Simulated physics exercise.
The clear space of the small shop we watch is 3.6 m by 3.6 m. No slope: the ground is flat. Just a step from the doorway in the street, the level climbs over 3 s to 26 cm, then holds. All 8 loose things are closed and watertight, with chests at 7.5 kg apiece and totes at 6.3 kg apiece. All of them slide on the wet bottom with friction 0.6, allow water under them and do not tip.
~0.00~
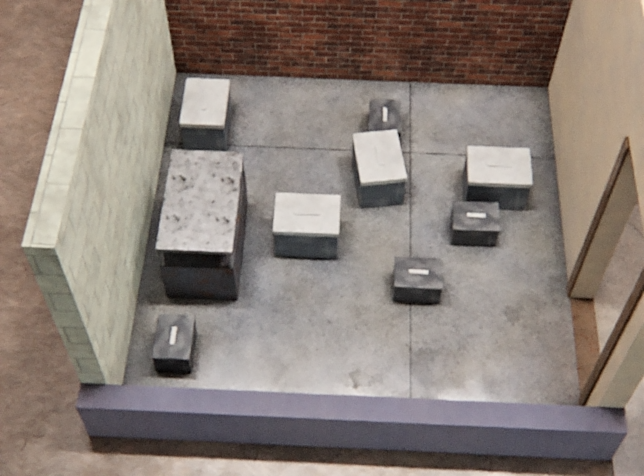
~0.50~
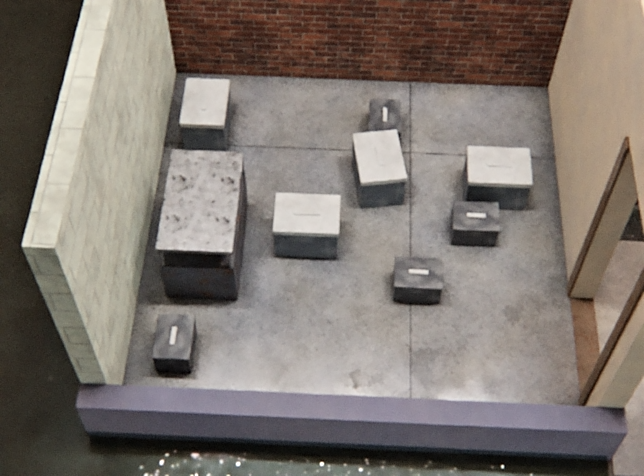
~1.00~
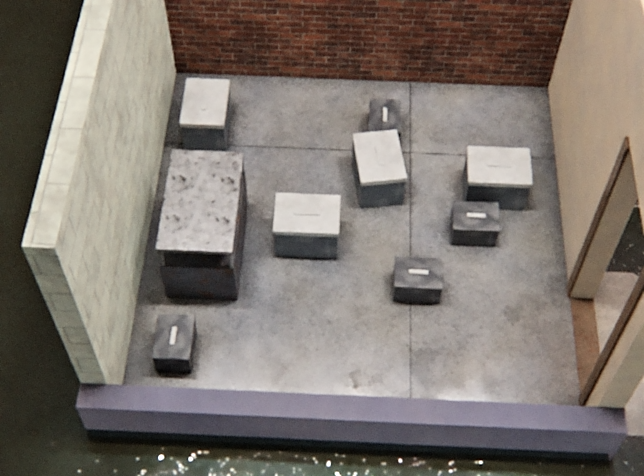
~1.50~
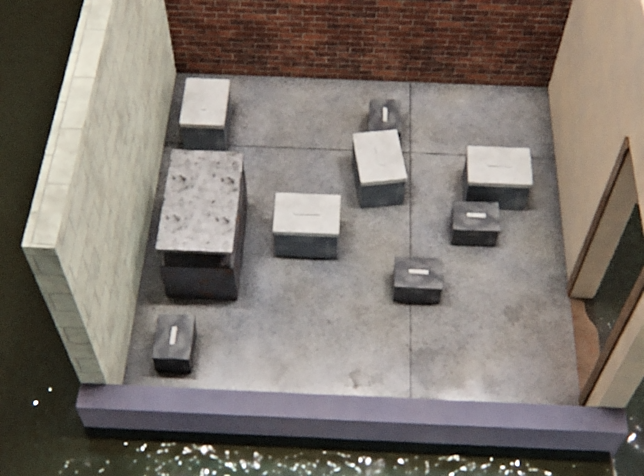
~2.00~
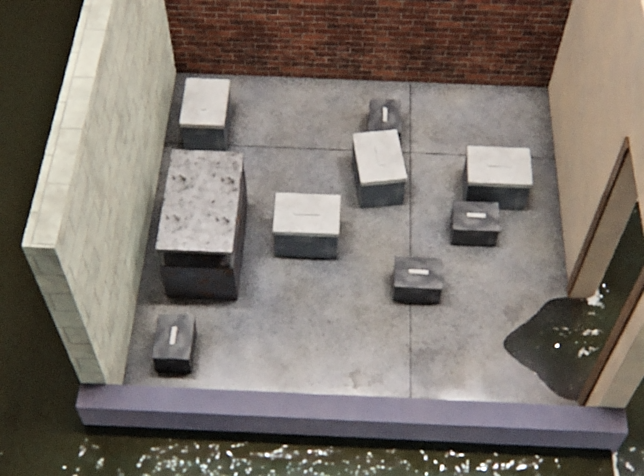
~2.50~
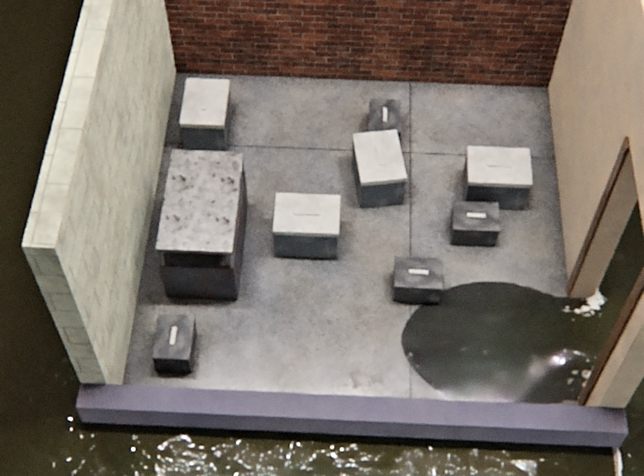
A small roofless shop with a brick back wall, pale side walls and a doorway at the right is seen from high above by a still camera. Pale-topped chests and smaller dark grey boxes stand around a large speckled block on the grey floor. Dark water spreads over the brown ground outside, then enters through the doorway and widens in a rounded pool across the front right floor, while everything standing inside stays put.
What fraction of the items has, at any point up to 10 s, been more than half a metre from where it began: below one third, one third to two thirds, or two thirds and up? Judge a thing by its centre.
The fraction is one third to two thirds.
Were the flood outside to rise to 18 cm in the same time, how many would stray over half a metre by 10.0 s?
2.
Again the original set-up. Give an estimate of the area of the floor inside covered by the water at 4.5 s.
Somewhere about 8.0 m2, give or take.
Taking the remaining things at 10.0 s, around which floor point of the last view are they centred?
Roughly at (392, 179).
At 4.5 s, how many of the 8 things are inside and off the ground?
Then: 2.
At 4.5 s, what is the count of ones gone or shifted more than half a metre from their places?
Tally at that time: 1.
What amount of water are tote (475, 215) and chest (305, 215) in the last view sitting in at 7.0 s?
3 and 7 cm.
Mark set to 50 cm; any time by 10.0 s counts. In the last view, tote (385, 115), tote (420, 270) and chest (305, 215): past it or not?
In that order: Above the mark, above the mark, above the mark.
After 3.5 s 0 of 8 are over 50 cm from their spots; 0 afloat.
After 4.5 s 1 of 8 are over 50 cm from their spots; 2 afloat.
After 7.0 s 2 of 8 are over 50 cm from their spots; 4 afloat.
After 10.0 s 4 of 8 are over 50 cm from their spots, and 4 have been at some point; 8 afloat.
